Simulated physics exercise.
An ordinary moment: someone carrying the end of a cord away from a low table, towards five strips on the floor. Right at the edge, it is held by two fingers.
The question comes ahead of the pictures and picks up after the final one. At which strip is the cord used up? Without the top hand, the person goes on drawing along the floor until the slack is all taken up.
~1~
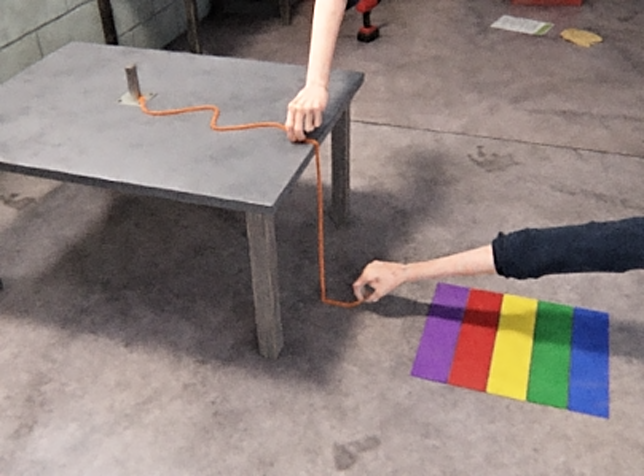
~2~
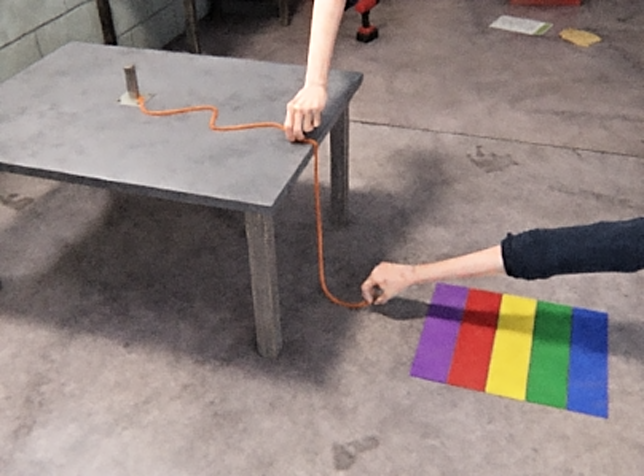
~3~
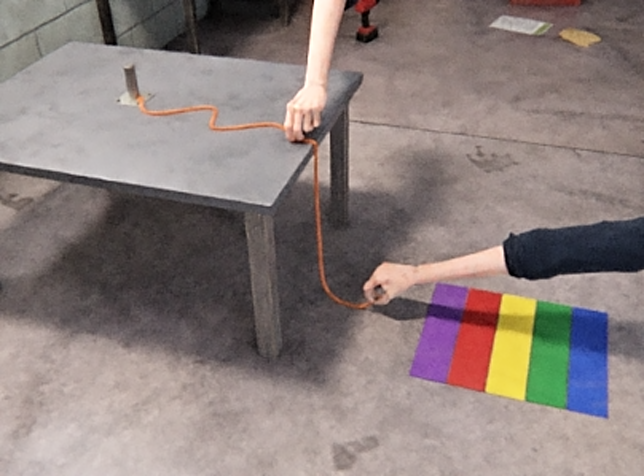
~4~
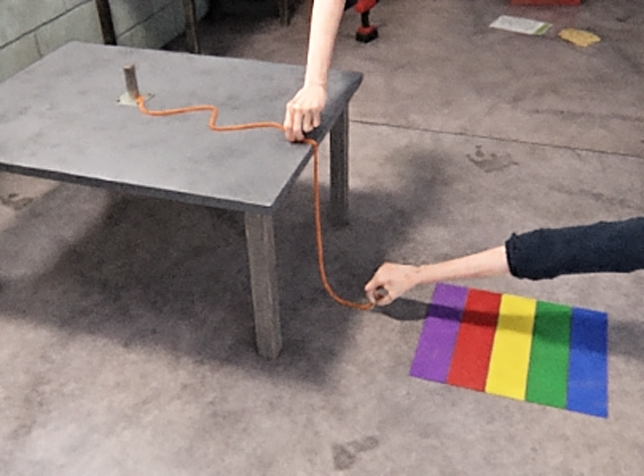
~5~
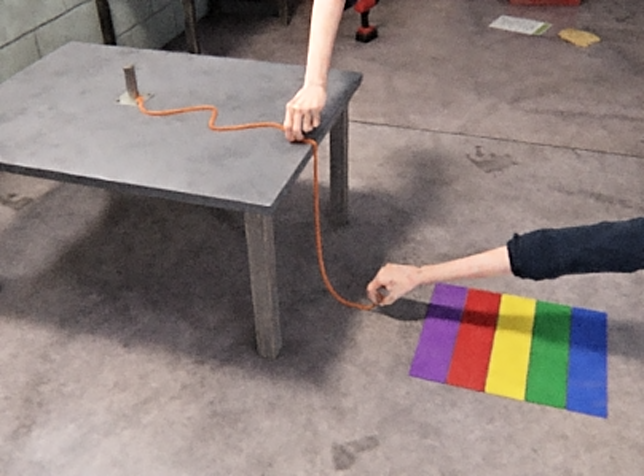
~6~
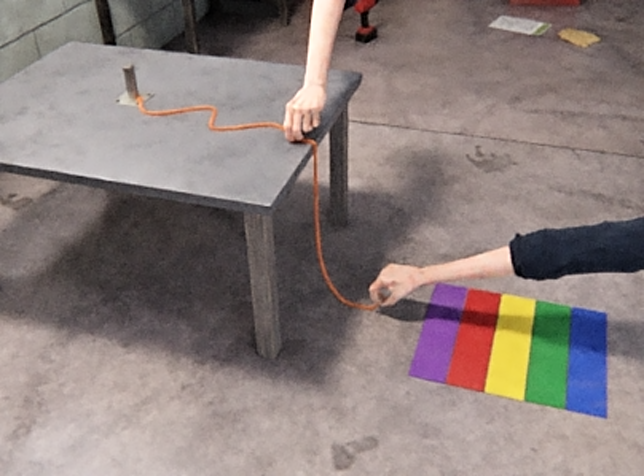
At the green one.
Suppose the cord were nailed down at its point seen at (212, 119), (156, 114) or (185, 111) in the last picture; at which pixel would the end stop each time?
Try one gives (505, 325), try two (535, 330), and try three (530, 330).
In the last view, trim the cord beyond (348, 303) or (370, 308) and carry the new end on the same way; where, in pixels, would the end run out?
First try near (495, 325), second near (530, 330).
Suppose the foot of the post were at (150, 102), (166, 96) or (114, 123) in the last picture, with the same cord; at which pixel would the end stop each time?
The first try gives (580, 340), the second (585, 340) and the third (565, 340).
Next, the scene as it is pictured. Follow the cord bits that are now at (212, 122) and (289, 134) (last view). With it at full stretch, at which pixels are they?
Final spots: (253, 123), then (341, 159).
Soon after, end near (484, 322); over red.
After that, end near (527, 330); over yellow.
At the stop, end near (554, 335); over green. The end stops over the green strip.
